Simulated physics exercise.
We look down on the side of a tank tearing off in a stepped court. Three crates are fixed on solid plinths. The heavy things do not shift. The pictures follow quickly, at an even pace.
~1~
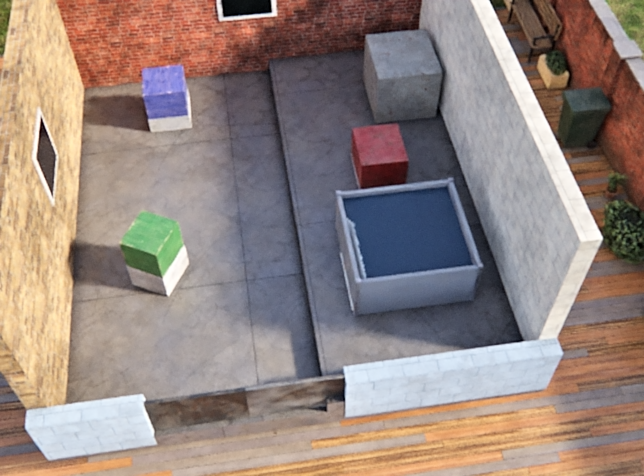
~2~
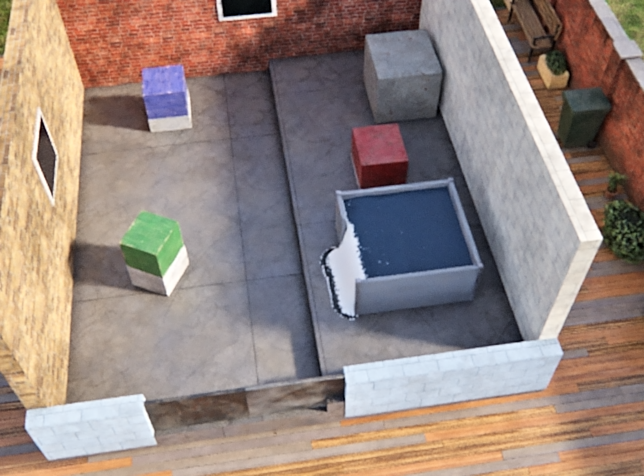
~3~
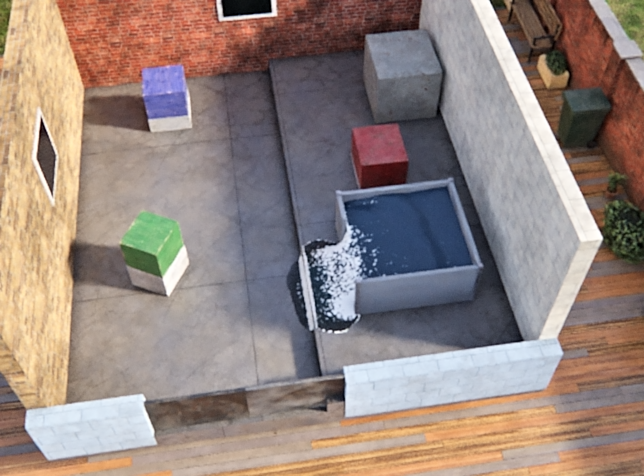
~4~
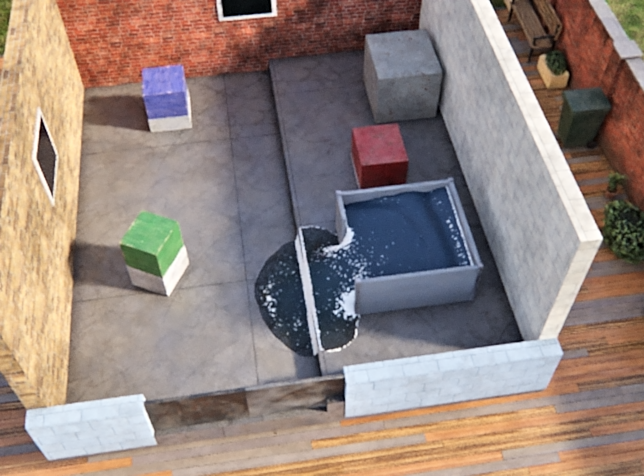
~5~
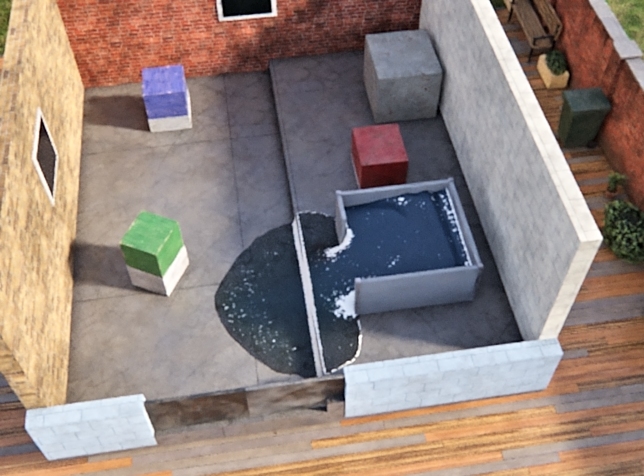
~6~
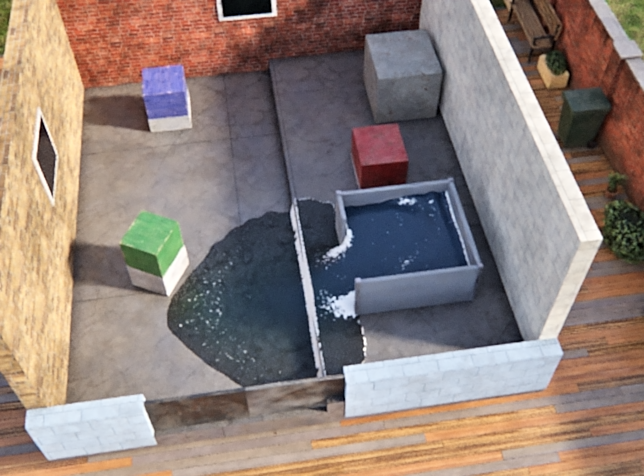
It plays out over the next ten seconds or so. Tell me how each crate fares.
One by one: The red crate escapes dry; the blue crate escapes dry; the green crate escapes dry.
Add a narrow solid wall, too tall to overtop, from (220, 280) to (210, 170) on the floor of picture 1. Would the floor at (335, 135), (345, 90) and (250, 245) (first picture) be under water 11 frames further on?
As listed: Free of water, dry, awash.
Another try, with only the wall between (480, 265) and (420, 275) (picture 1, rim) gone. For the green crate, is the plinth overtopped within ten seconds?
Green crate is spared.
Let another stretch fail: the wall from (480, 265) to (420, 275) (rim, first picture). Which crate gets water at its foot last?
It is the blue-painted one.
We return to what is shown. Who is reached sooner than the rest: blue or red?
That is the blue-painted one.
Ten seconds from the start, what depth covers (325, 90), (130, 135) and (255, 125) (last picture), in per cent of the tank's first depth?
In that order: 0, 10 and 10 per cent.
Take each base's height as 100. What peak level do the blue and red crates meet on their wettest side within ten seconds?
About 60 and 0 per cent.
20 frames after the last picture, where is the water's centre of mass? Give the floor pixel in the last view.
Near (218, 295).
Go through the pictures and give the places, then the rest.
Still water in the open tank at (406, 232), in the first picture.
The front is at (332, 252), out from the gap at (352, 272), in the second picture.
The front is at (297, 270), out from the gap at (352, 273), in the third picture.
The front is at (262, 284), out from the gap at (352, 274), in the fourth picture.
The front is at (222, 292), out from the gap at (352, 274), in the fifth picture.
The front is at (173, 323), out from the gap at (352, 273), in the sixth picture.
A moment on, water covers 30 % of the floor; the red crate not reached, the blue crate not reached, the green crate water round its plinth.
Next, water covers 35 % of the floor; the red crate not reached, the blue crate not reached, the green crate water round its plinth.
Then, water covers 45 % of the floor; the red crate not reached, the blue crate water round its plinth, the green crate water round its plinth.
Later, water covers 60 % of the floor; the red crate not reached, the blue crate water round its plinth, the green crate water round its plinth.
In the end, water covers 60 % of the floor; the red crate stayed above the water, the blue crate stayed above the water, the green crate stayed above the water.
